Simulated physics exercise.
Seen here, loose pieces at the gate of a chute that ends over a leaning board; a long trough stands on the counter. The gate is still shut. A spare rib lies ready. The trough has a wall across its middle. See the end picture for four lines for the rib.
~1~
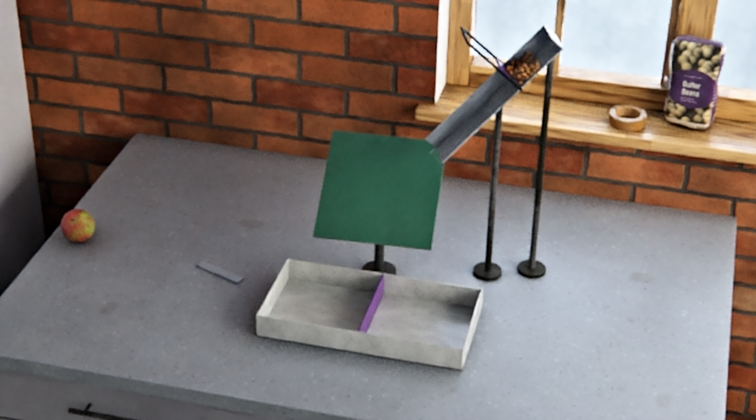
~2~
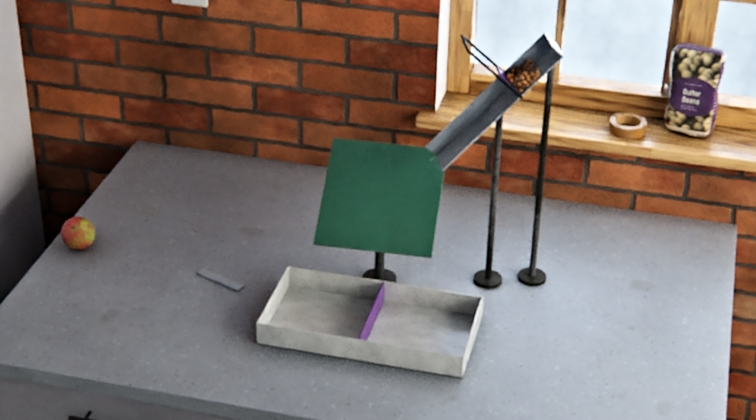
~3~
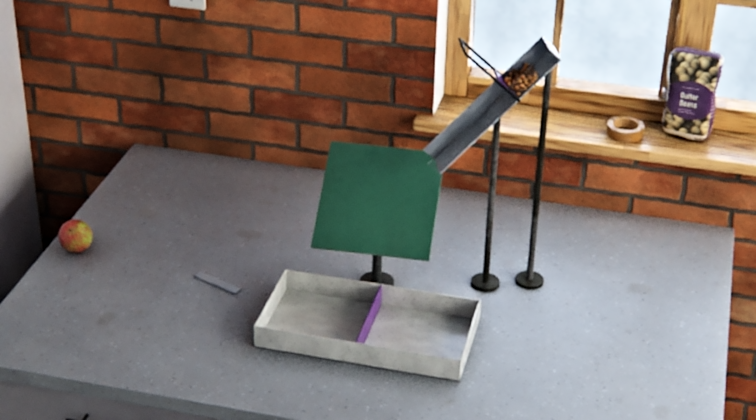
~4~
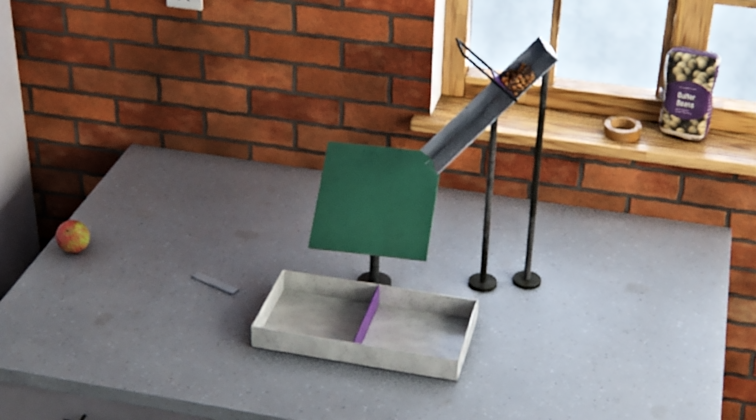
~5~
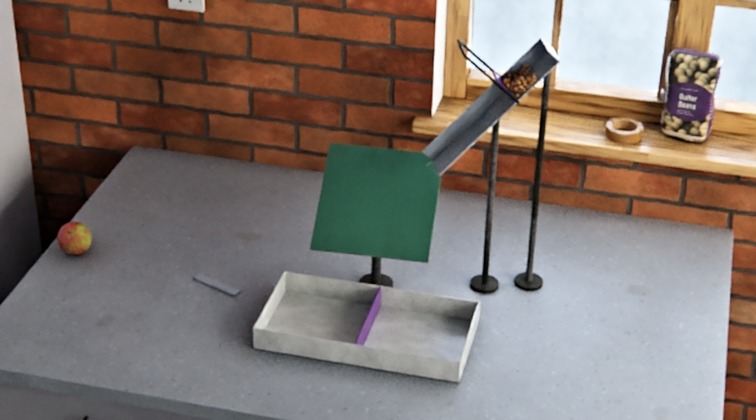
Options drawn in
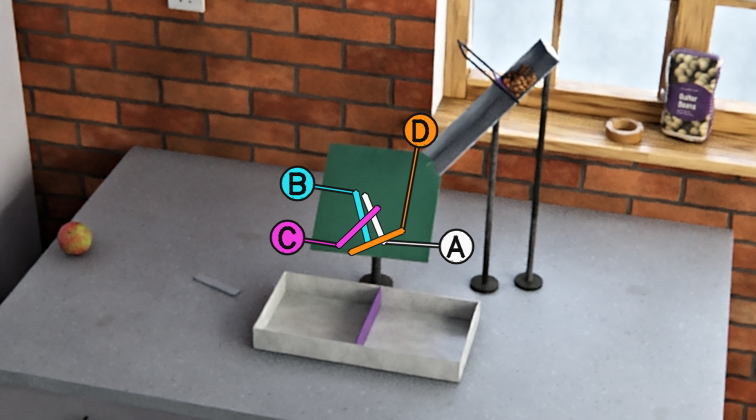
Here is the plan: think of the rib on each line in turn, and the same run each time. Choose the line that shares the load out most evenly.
Line B does it best.
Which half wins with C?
The left half.
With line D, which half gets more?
Left.
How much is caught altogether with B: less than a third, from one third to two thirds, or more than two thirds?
More than two thirds.
On the marked copy, line A from (364, 195) to (383, 241); line B from (355, 192) to (367, 240); line C from (377, 208) to (338, 245); line D from (402, 230) to (351, 252).
For line A, of what is caught, a small share in the left half, all but a few in the right.
For line B, of what is caught, close to a third in the left half, close to two thirds in the right.
For line C, of what is caught, the bulk in the left half, close to a quarter in the right.
For line D, of what is caught, all but a few in the left half, a small share in the right.
